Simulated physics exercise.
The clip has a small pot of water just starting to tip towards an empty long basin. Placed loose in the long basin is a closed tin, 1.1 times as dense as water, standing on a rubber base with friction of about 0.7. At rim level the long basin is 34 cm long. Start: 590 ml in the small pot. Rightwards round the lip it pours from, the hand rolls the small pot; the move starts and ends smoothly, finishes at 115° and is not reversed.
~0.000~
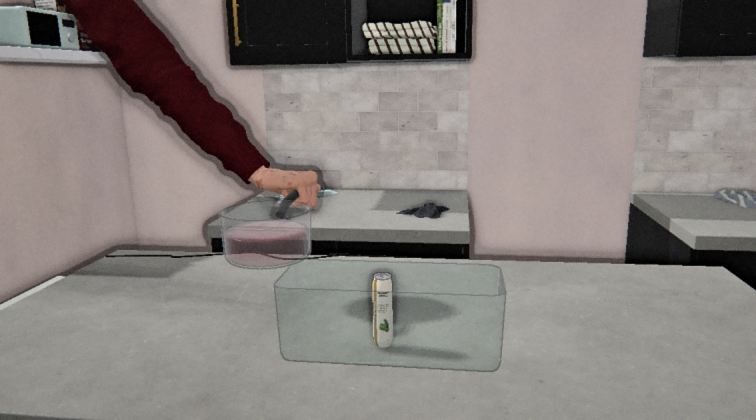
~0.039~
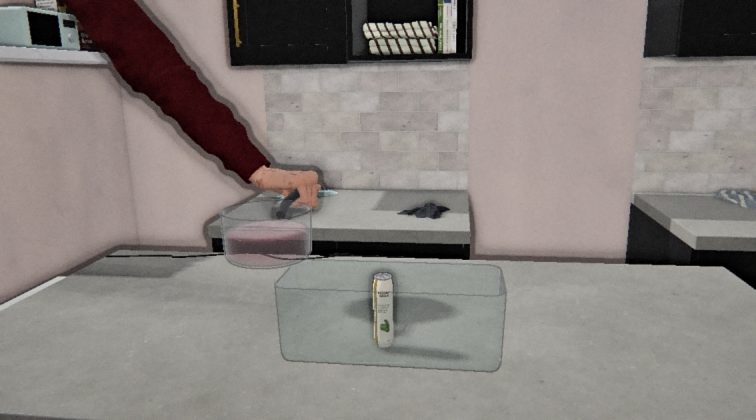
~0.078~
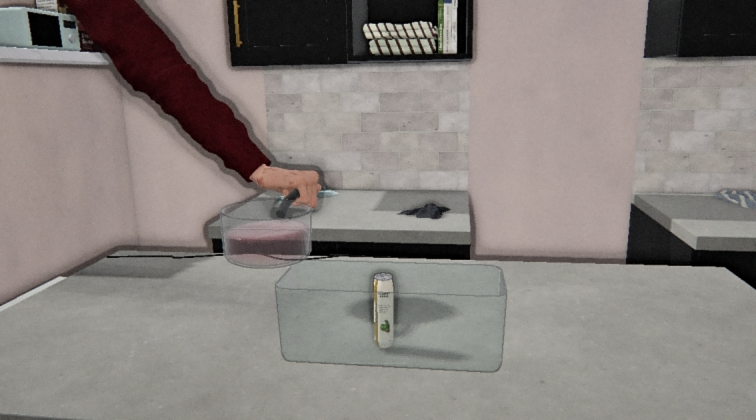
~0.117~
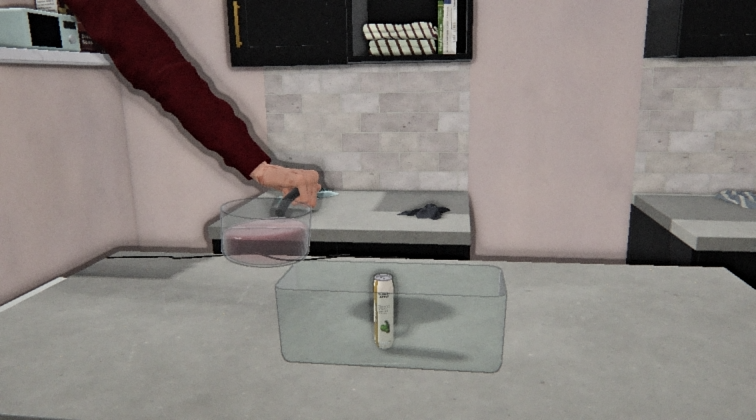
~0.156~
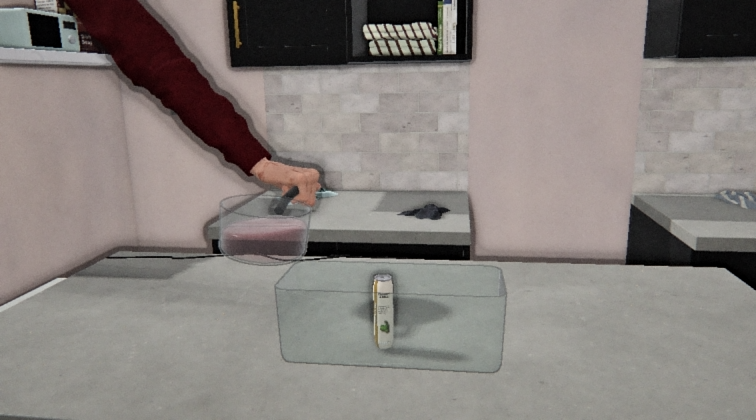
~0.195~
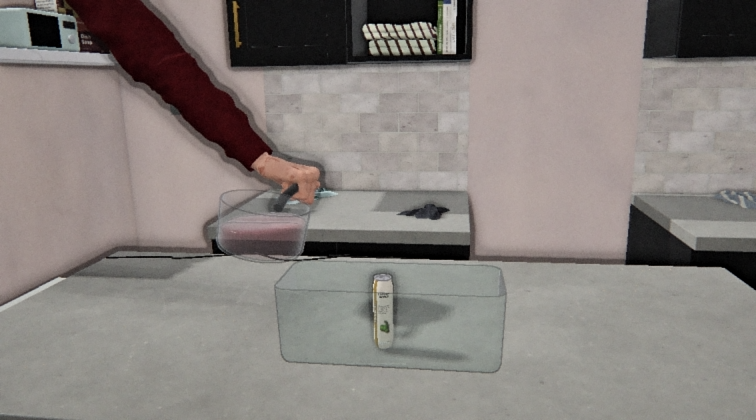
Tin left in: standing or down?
It won't make it through.
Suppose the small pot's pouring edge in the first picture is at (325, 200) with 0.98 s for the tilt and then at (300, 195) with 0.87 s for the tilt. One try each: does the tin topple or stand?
Try 1: Still standing; try 2: Tipped over.
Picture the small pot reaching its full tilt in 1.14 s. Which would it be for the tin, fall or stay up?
Well, the tin simply tips.
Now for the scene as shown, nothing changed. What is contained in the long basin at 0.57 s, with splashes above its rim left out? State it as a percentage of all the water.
Near 1 in a hundred.
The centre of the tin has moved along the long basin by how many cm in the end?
8.5 cm.
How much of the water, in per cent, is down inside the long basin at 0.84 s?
Looks like about 74 % of the whole amount.
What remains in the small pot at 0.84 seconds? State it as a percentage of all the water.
About 9 per cent.
Then, 0.57 s in, the tilt is 76° and 71 per cent is still to pour; the tin stands where it began.
Then, 0.84 s in, the tilt is 112° and 9 per cent is still to pour; the tin leans 21°.
Then, 1.13 s in, the tilt is 115° and 0 per cent is still to pour; the tin lies on its side.
Then, 1.44 s in, the tilt is 115° and 0 per cent is still to pour; the tin lies on its side.
Finally, the tin lies on its side.
